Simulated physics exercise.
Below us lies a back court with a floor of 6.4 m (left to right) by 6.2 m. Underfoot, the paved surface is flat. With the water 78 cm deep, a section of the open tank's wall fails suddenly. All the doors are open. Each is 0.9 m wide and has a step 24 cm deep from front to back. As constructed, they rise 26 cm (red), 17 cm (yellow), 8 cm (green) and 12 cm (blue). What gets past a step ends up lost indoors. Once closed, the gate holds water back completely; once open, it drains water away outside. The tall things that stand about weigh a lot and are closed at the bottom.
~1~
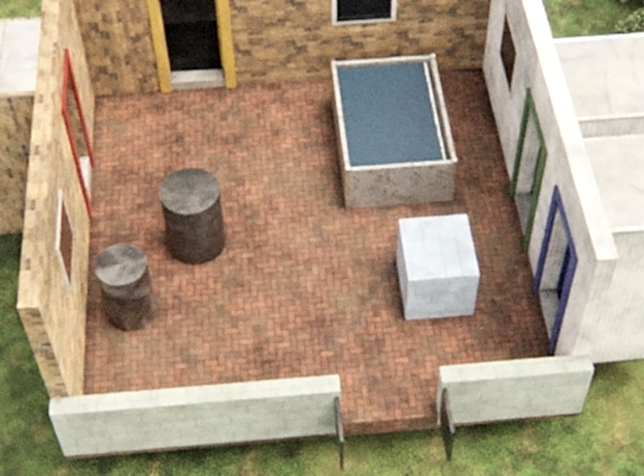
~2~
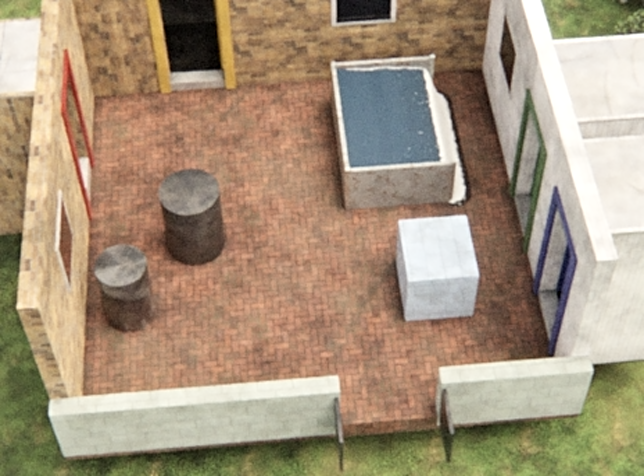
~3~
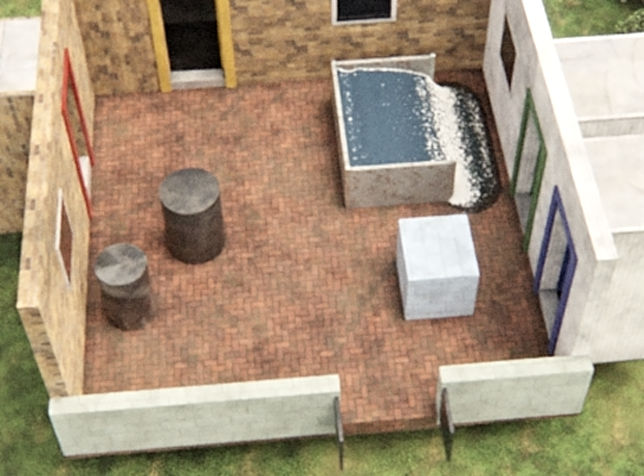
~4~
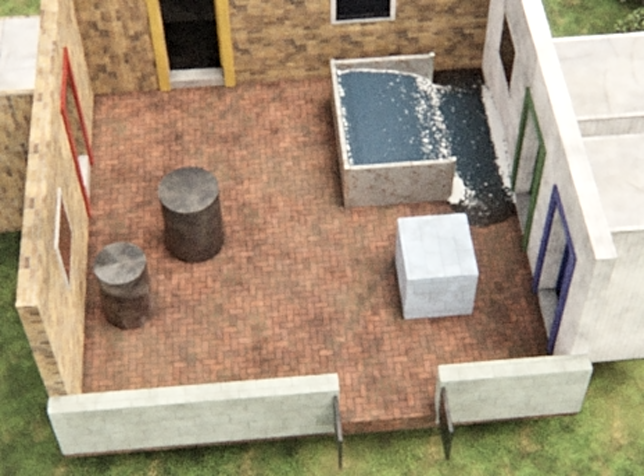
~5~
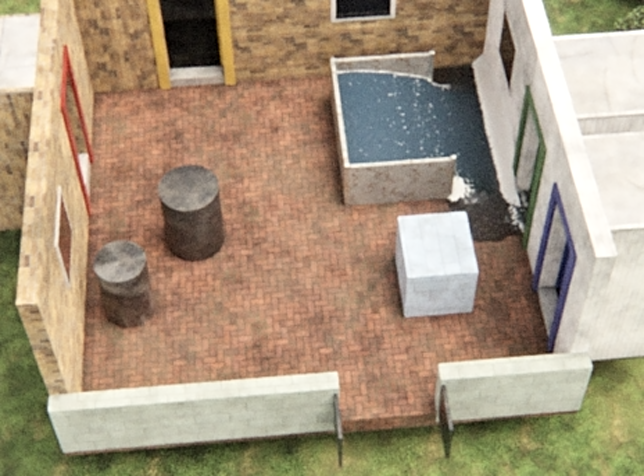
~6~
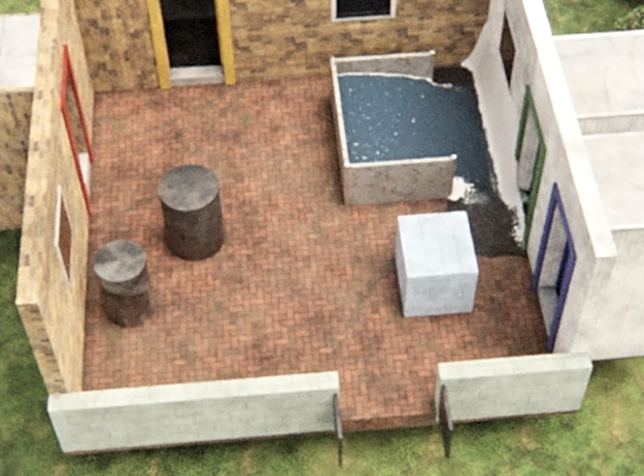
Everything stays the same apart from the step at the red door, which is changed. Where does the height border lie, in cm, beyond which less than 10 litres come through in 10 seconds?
It lies at roughly 5.5 cm.
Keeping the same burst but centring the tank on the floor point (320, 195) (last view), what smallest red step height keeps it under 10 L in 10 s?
Close to 7.5 cm would do it.
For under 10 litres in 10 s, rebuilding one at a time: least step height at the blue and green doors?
Roughly 14.0 cm for the blue door and roughly 28 cm for the green door.
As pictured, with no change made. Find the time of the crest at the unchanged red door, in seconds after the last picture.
The depth peaks at about 3.0 seconds.
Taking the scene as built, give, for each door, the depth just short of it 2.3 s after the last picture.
Depths in cm: Red 0, yellow 6, green 14, blue 7.
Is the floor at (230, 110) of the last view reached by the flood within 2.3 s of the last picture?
At that moment it's submerged.
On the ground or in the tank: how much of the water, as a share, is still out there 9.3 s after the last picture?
Share still there: Approx. 86 percent.
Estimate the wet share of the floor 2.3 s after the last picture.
Some 45 per cent is wet.
Then, 0.7 s after the last picture water covers 15 % of the floor, deepest (64 cm) near (478, 68); it has not reached the red door.
Then, 2.3 s after the last picture water covers 45 % of the floor, deepest (32 cm) near (94, 102); it has not reached the red door.
Then, 9.3 s after the last picture water covers 95 % of the floor, deepest (11 cm) near (467, 69); 7 cm at the red door, 0 litres in over its 26 cm step.
At the red door as built, the water peaked near 9 cm, 3.1 s after the last picture.
With a step of 5 cm, 14 litres would have come in within the 10 s; with 7 cm, 4 litres. So under 10 litres takes about 5.5 cm.
